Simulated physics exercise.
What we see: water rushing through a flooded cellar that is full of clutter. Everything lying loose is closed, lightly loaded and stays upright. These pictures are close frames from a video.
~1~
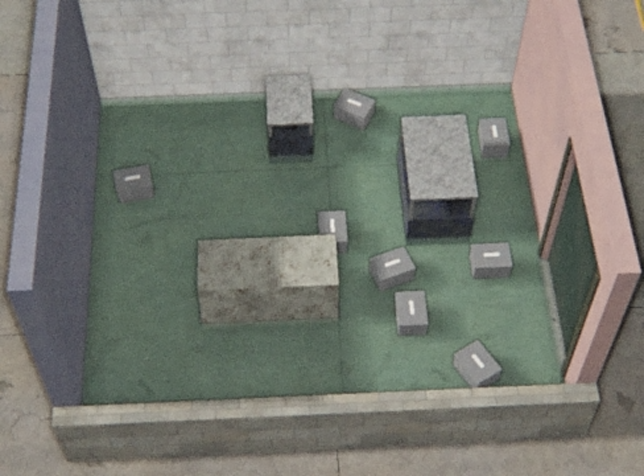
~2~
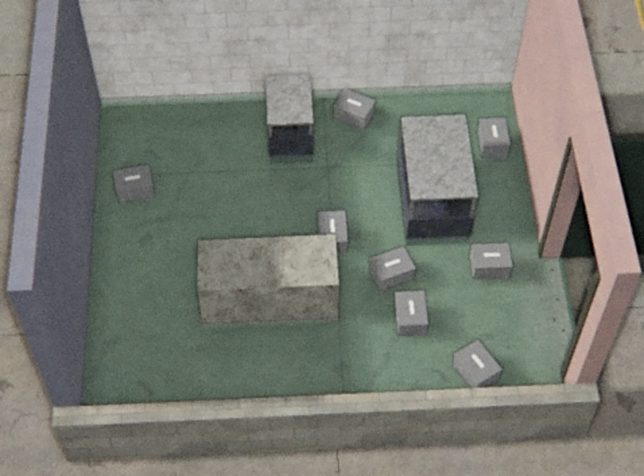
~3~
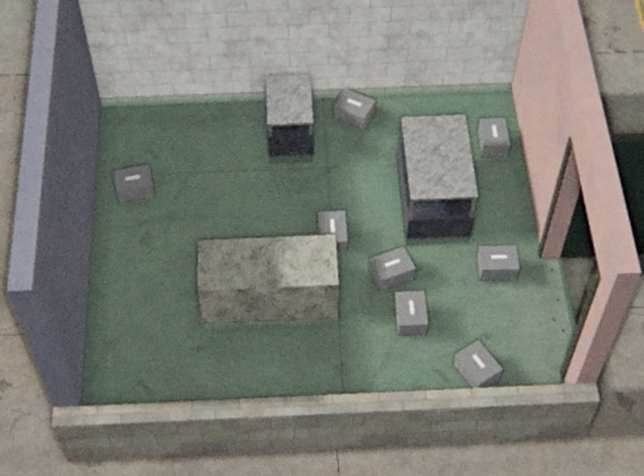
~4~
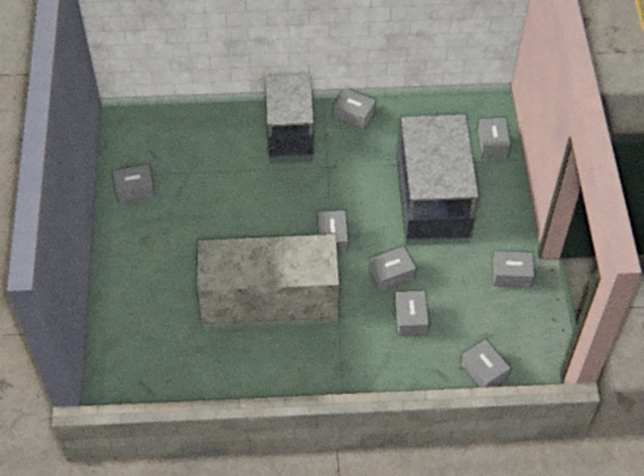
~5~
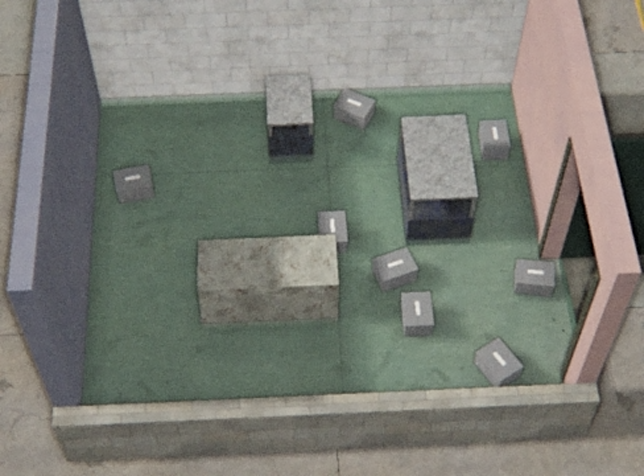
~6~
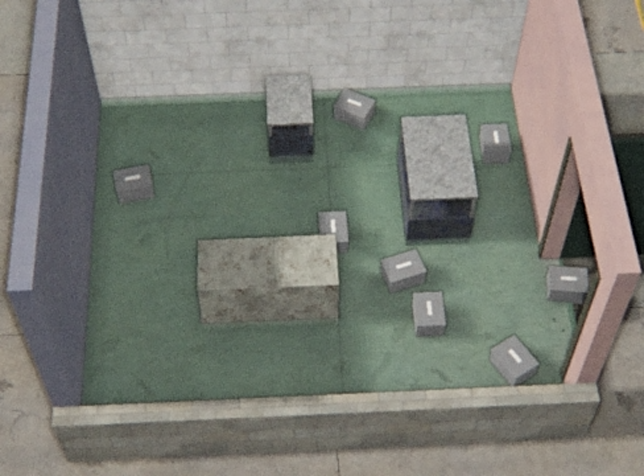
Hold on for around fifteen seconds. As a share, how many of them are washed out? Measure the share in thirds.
No less than two thirds.
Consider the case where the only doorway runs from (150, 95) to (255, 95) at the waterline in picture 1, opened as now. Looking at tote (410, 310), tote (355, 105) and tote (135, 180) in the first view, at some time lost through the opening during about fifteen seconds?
Retained, retained, lost.
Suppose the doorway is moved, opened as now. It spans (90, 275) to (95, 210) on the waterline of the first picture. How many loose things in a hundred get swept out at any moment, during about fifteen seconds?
I'd call it 10 per cent.
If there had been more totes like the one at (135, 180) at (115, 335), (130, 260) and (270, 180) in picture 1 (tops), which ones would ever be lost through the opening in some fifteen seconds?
Okay, one at a time: Does not get out, next does not get out, last does not get out.
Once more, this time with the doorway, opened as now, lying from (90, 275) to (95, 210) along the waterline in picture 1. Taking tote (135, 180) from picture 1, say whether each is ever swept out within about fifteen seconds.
I'd say it exits.
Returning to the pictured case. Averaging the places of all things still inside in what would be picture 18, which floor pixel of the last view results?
Their average sits at about pixel (334, 218).
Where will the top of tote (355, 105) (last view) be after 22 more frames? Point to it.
Somewhere around pixel (448, 113).
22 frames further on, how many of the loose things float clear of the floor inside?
Tally at that point: 2.
A moment on, 1 of 8 are out; 7 afloat.
Next, 5 of 8 are out; 3 afloat.
Later, 6 of 8 are out; 2 afloat.
In the end, 6 of 8 are out; 2 afloat.
